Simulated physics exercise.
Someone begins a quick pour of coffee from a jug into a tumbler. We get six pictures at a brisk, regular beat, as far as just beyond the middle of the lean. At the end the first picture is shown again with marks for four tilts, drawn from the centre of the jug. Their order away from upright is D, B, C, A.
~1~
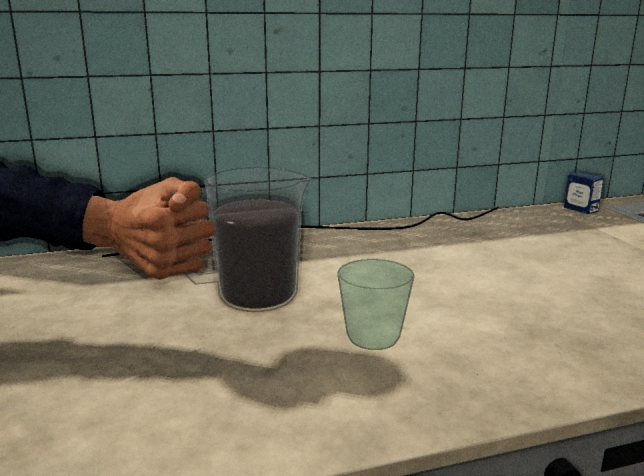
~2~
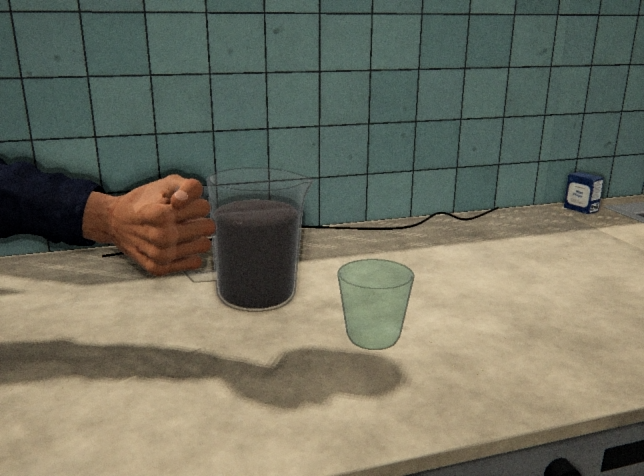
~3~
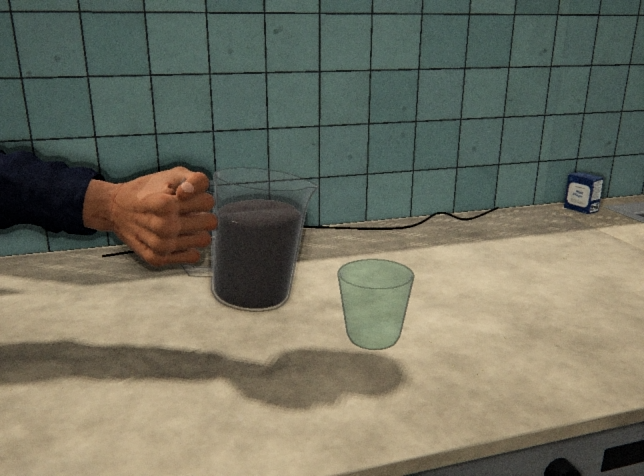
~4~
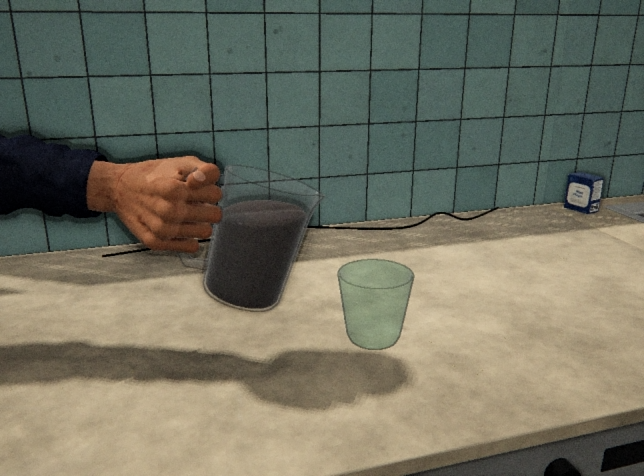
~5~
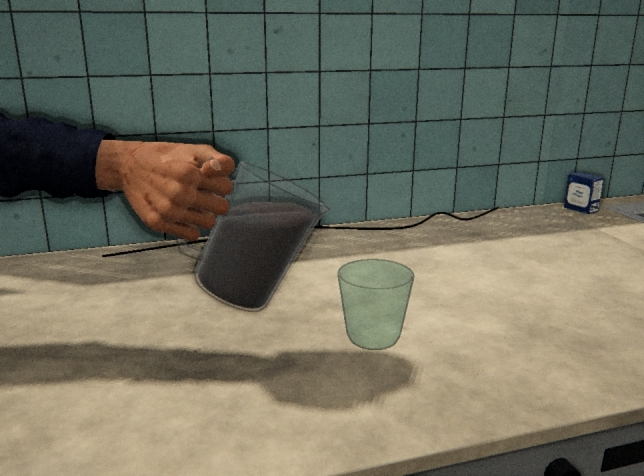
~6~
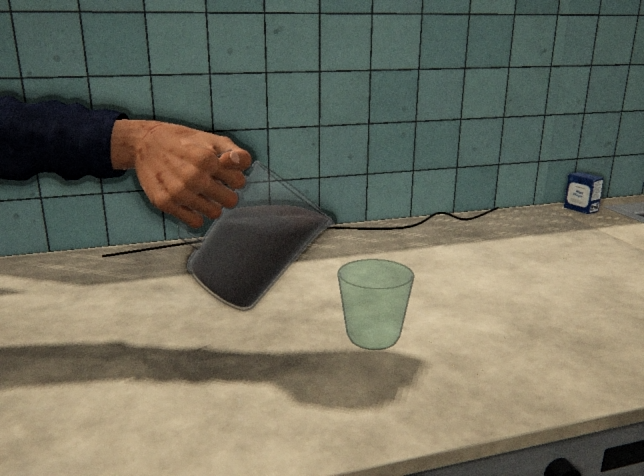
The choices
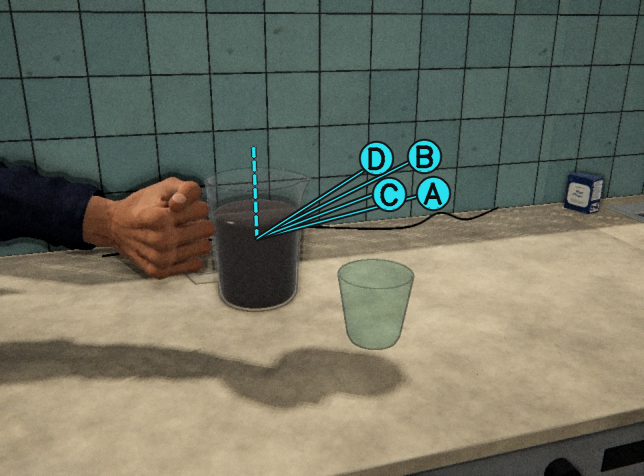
A hand lifts and tilts a jug of dark liquid rightward beside a green tumbler.
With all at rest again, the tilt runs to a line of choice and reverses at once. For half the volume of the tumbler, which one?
Tilt D.
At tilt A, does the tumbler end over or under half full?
Over half.
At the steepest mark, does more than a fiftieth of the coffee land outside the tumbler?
Yes, it does.
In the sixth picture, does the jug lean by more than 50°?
No.
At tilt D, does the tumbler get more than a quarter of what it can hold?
Yes, clearly.
On the marked copy, A at (416, 196); B at (408, 162); C at (372, 195); D at (362, 171).
Choosing A, the tumbler ends with about 92 % of what it can hold; 12 % of the coffee is spilt.
Choosing B, the tumbler ends with about 67 % of what it can hold.
Choosing C, the tumbler ends with about 89 % of what it can hold.
Choosing D, the tumbler ends with about 47 % of what it can hold.
